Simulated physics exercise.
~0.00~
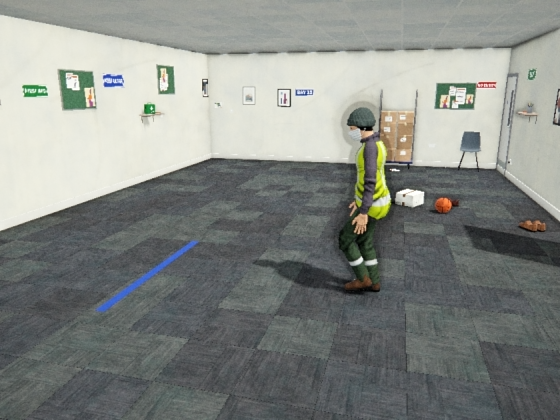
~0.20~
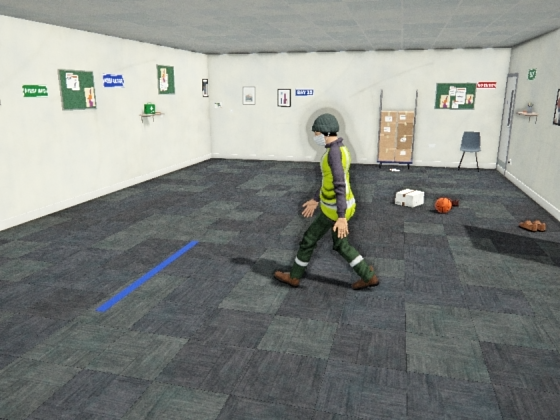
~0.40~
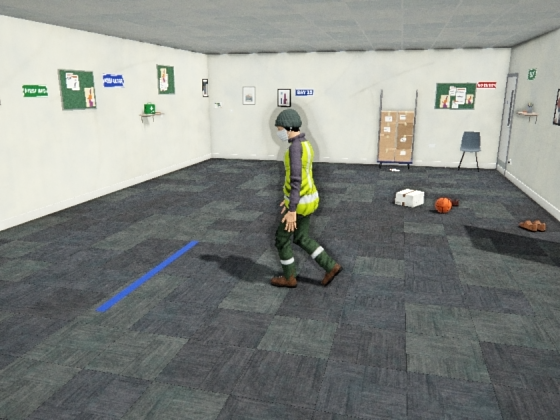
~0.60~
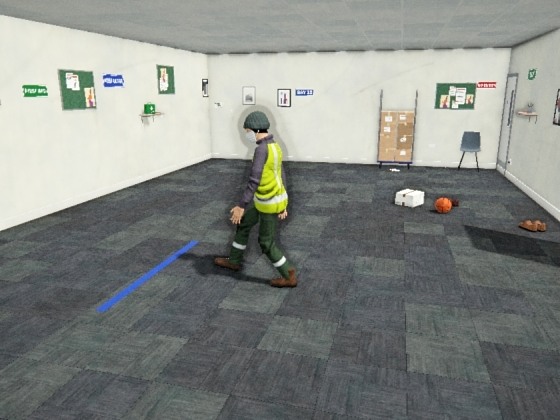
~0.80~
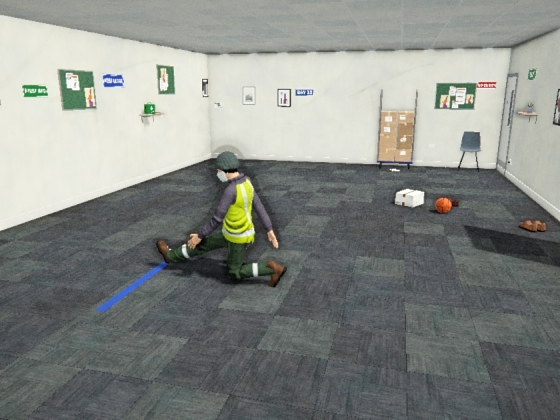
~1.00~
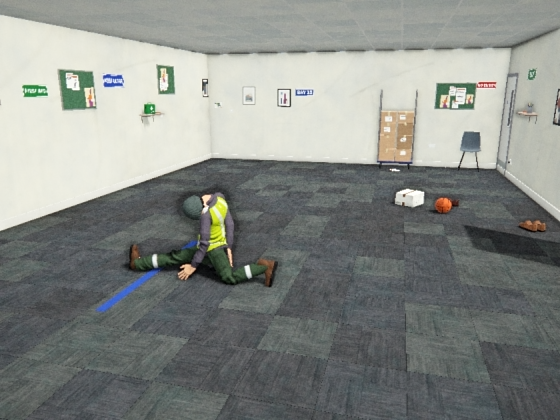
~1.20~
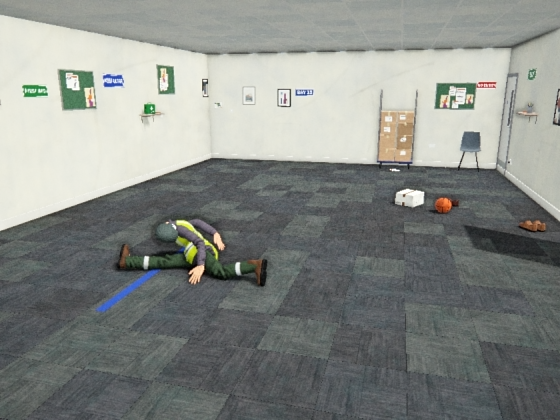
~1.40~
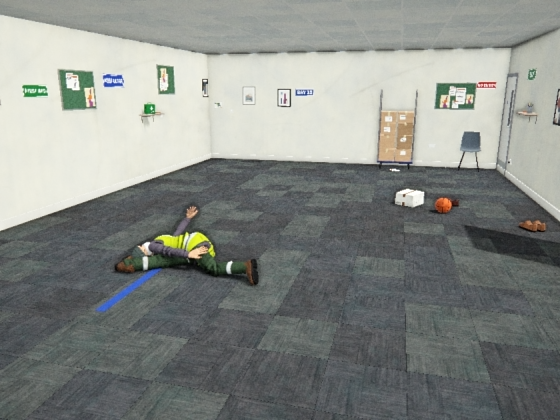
A figure in a yellow high-visibility vest, dark helmet and green trousers strides leftward, empty-handed, across a grey carpet-tiled room, seen from a raised, still viewpoint. A blue strip lies on the floor at left, while a white object, an orange ball and brown shoes sit at right, with a cart of boxes and a chair near the back wall. Nearing the strip, the figure drops low with legs spread wide apart, front foot reaching over the line. The torso folds forward and sinks to the floor. It ends lying there, hips short of the strip and head beyond it.
